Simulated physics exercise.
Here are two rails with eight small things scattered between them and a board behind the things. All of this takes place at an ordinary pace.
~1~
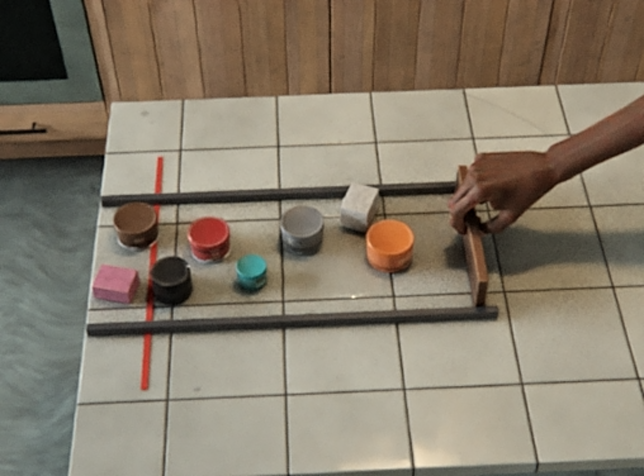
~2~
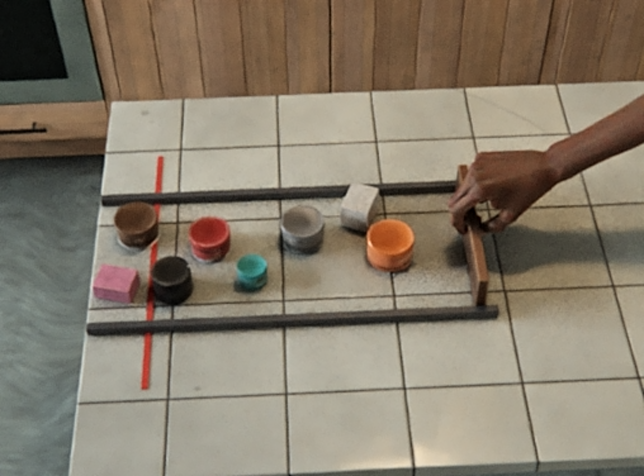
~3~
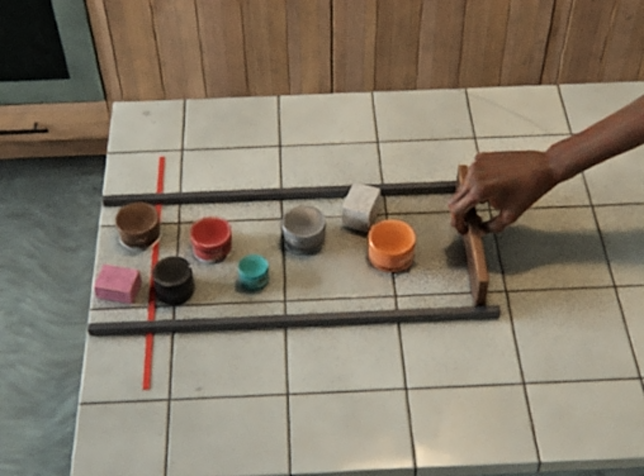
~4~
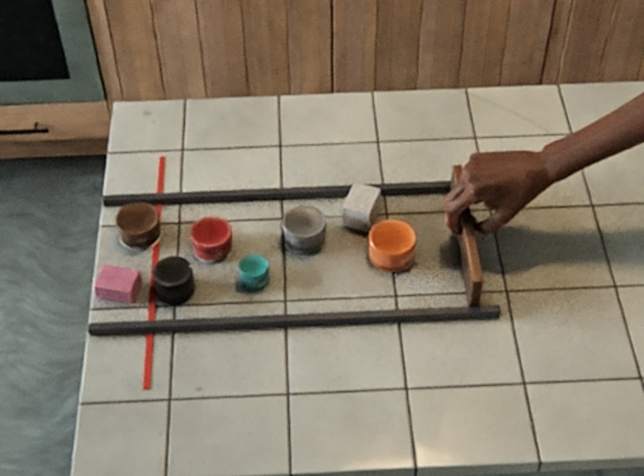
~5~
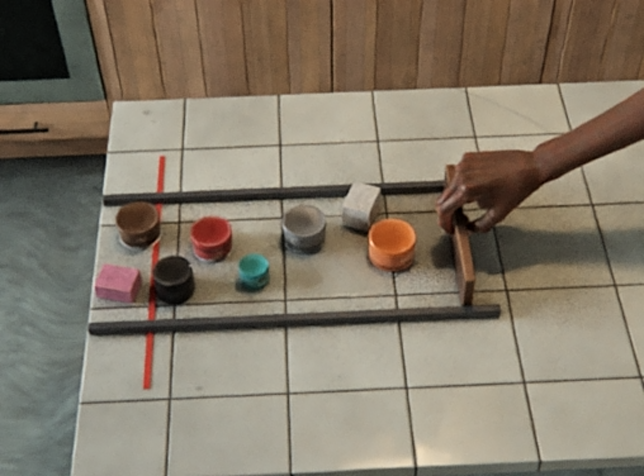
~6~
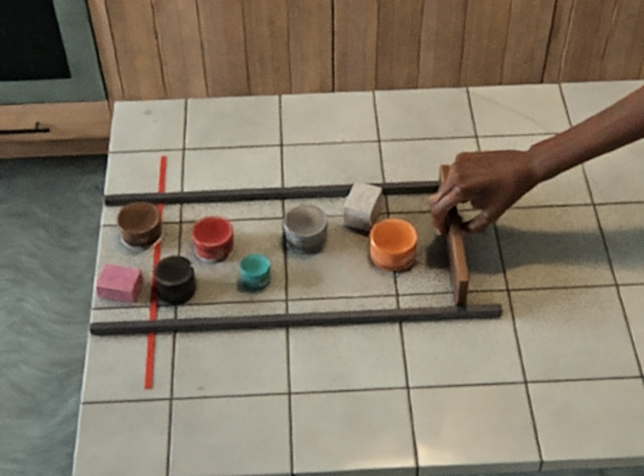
On a pale tiled counter, a hand grips a wooden board at the right end of two dark rails, with small coloured pots and blocks scattered between them near a red strip. The hand stays almost still at first, then slides the board slightly left, while the objects remain in place.
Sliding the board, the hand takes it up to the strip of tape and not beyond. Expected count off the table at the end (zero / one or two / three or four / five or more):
Expected count: Three or four.
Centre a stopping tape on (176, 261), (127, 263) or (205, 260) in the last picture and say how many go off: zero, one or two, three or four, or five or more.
So, taking them in turn, I'd give 1 or 2; at least five; none.
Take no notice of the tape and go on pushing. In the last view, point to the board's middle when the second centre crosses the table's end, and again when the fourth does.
At (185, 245) for the second, at (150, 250) for the fourth.
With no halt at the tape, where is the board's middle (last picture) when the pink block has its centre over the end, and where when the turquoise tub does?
The middle is at (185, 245) when it's the pink block, and at (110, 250) when it's the turquoise tub.
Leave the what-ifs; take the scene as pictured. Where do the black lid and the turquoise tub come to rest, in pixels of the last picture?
One ends up near (103, 288) and the other near (138, 292).
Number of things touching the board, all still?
I count 3 of them.
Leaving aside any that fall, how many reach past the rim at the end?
2, I think.
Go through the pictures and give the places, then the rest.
The first picture shows pink block (116, 284); brown pot (137, 227); black lid (172, 281); board (471, 235); tape (153, 263).
The second picture shows brown pot (137, 226); white block (360, 207).
The third picture shows black lid (174, 280); grey tin (304, 230).
The fourth picture shows pink block (118, 284); orange tub (392, 246).
The fifth picture shows brown pot (139, 226); turquoise tub (254, 272).
The sixth picture shows pink block (120, 283); brown pot (140, 226); black lid (175, 280); board (452, 234); tape (156, 262).
Soon after, none off yet; pink block at rest near (120, 283); brown pot at rest near (140, 226); black lid at rest near (175, 280).
After that, none off yet; pink block moving near (117, 286); brown pot displaced a little near (117, 224); black lid displaced a little near (157, 285).
In the end, the number that fall off is three or four; gone, red pot, brown pot and pink block.
